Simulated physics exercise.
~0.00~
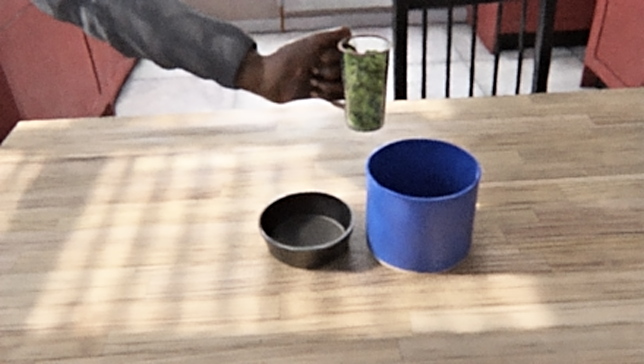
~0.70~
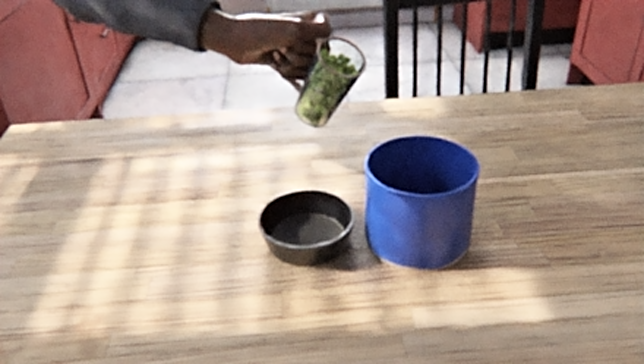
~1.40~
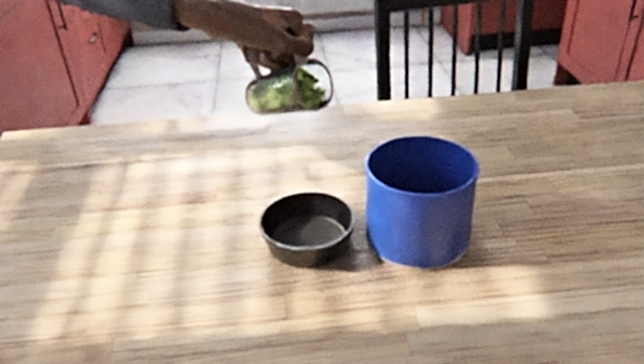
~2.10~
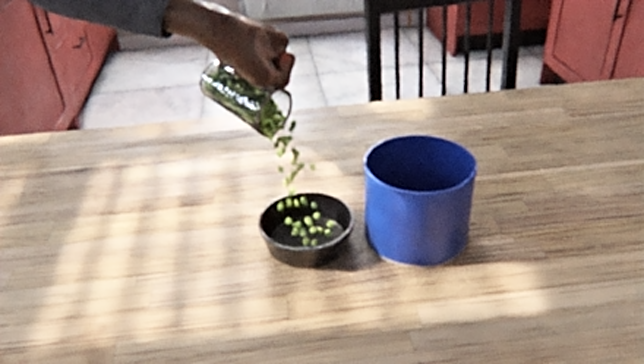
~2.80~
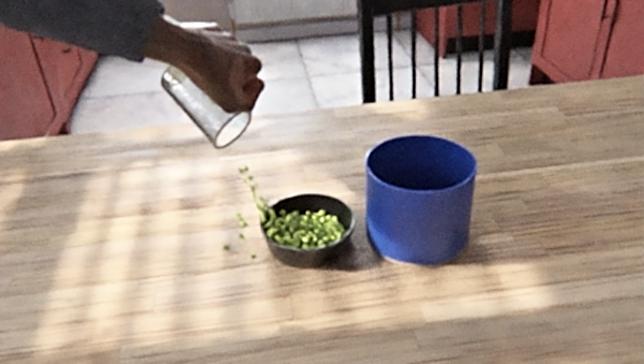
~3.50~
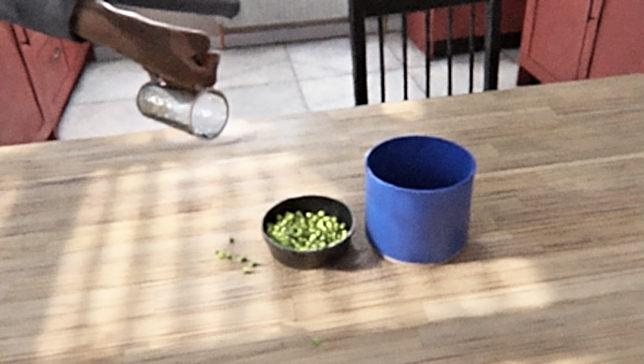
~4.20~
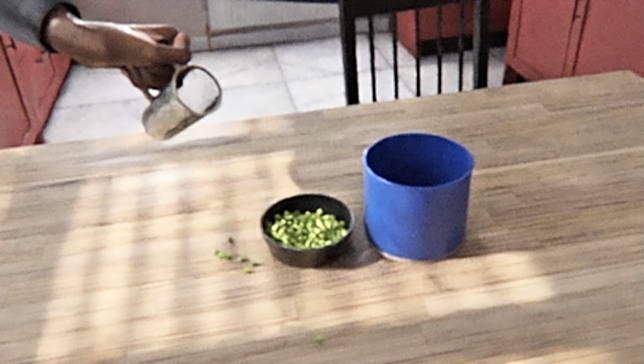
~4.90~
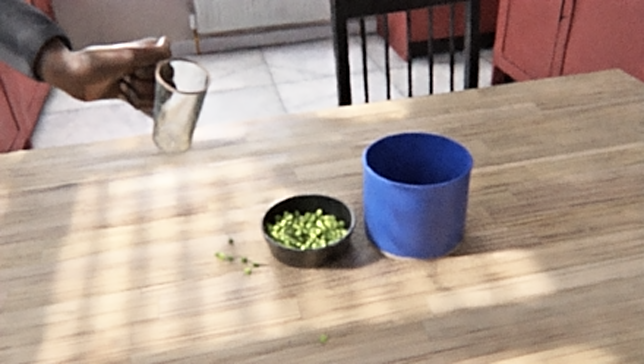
A hand in a grey sleeve holds a clear glass of green peas above a sunlit wooden table, seen from slightly above, with red cabinets and a dark chair behind. A small black dish stands at the centre, just left of a taller blue pot. The hand moves left while tipping the glass, and the peas pour into the dish, a few falling outside its left edge. The hand draws the emptied glass farther left and turns it back nearly upright. Most peas rest in the dish, a few lie on the table, and the pot receives none.
